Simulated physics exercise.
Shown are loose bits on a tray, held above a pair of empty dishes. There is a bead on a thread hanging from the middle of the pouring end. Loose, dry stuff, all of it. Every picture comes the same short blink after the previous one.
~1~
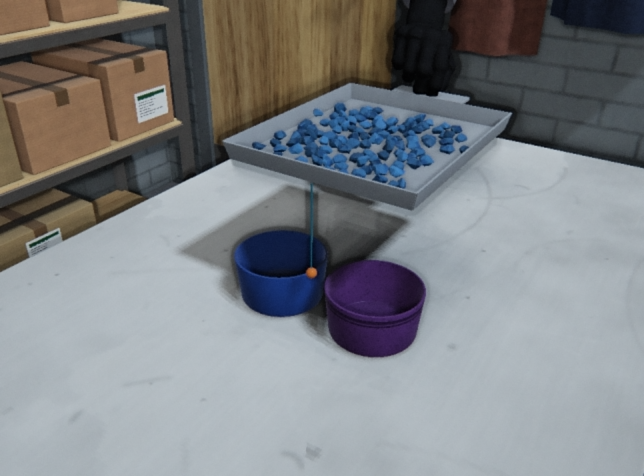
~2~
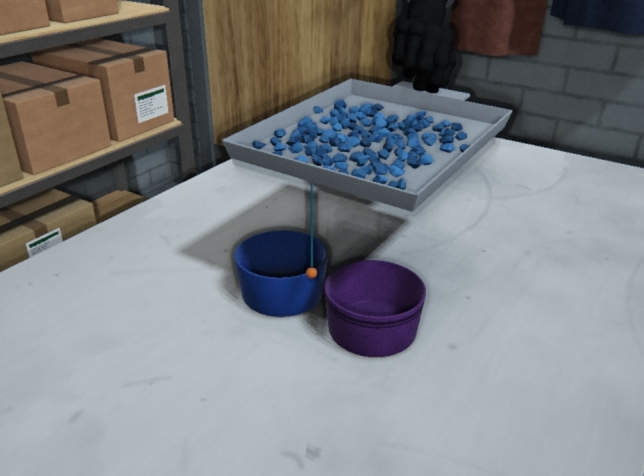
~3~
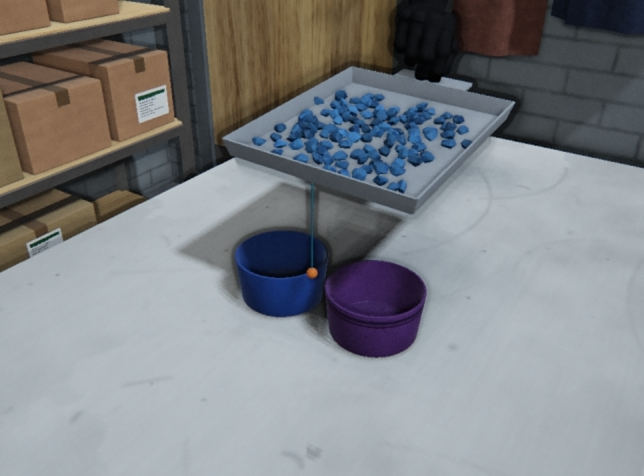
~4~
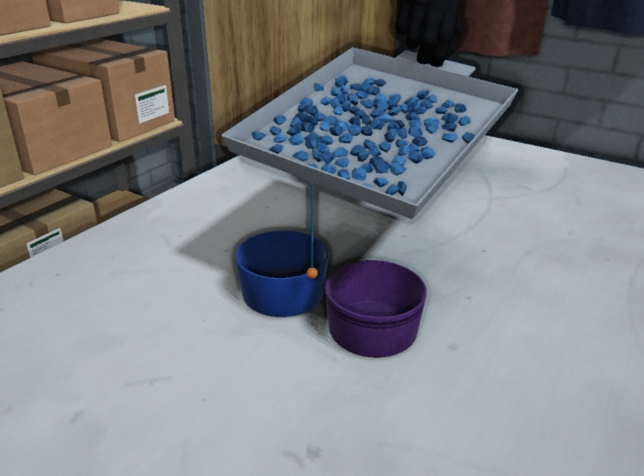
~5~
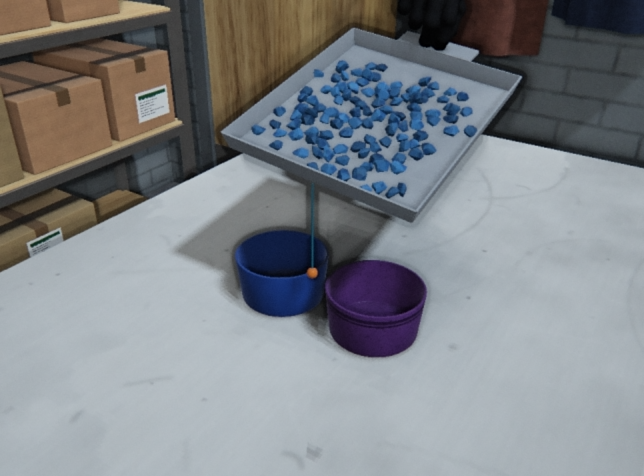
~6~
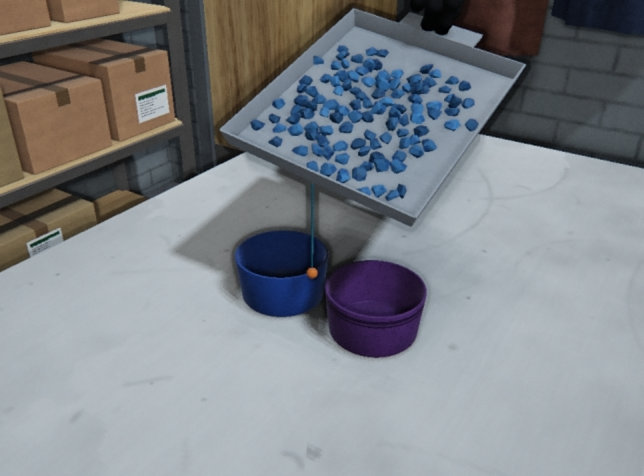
A black-gloved hand raising the far side of a grey tray of blue stones, steadily steepening it above blue and purple bowls.
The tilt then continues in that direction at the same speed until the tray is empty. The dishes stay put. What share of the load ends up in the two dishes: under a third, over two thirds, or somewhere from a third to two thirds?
By the end the two dishes capture a poor share, below a third.
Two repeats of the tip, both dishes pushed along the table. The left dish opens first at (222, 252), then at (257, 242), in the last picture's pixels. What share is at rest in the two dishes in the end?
Trial 1 near 10 percent, trial 2 near 0 percent.
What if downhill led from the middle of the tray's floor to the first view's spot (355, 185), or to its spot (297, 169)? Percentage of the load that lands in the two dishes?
Roughly 10 % in the first case and 10 % in the second.
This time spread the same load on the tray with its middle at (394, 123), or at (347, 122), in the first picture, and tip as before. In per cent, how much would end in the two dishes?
You'd get 20 % the first time and 20 % the second.
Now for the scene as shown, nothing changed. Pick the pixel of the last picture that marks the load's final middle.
I'd put the middle somewhere around (385, 379).
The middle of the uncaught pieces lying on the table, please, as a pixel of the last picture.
Approximate centre, last frame: (390, 393).
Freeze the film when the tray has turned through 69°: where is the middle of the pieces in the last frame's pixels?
I'd put it at about (377, 192).
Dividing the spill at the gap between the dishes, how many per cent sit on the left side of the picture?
Around 20 %.
Soon, tray tipped steeply; most on the tray; a small part in the air.
A while on, tray tipped past a quarter turn; a small part on the tray; a small part in the right dish; most outside both; a small part in the air.
Towards the end, tray tipped past a quarter turn; about a quarter in the right dish; most outside both.
Finally, tray tipped past a quarter turn; about a quarter in the right dish; none in the left dish; most outside both.
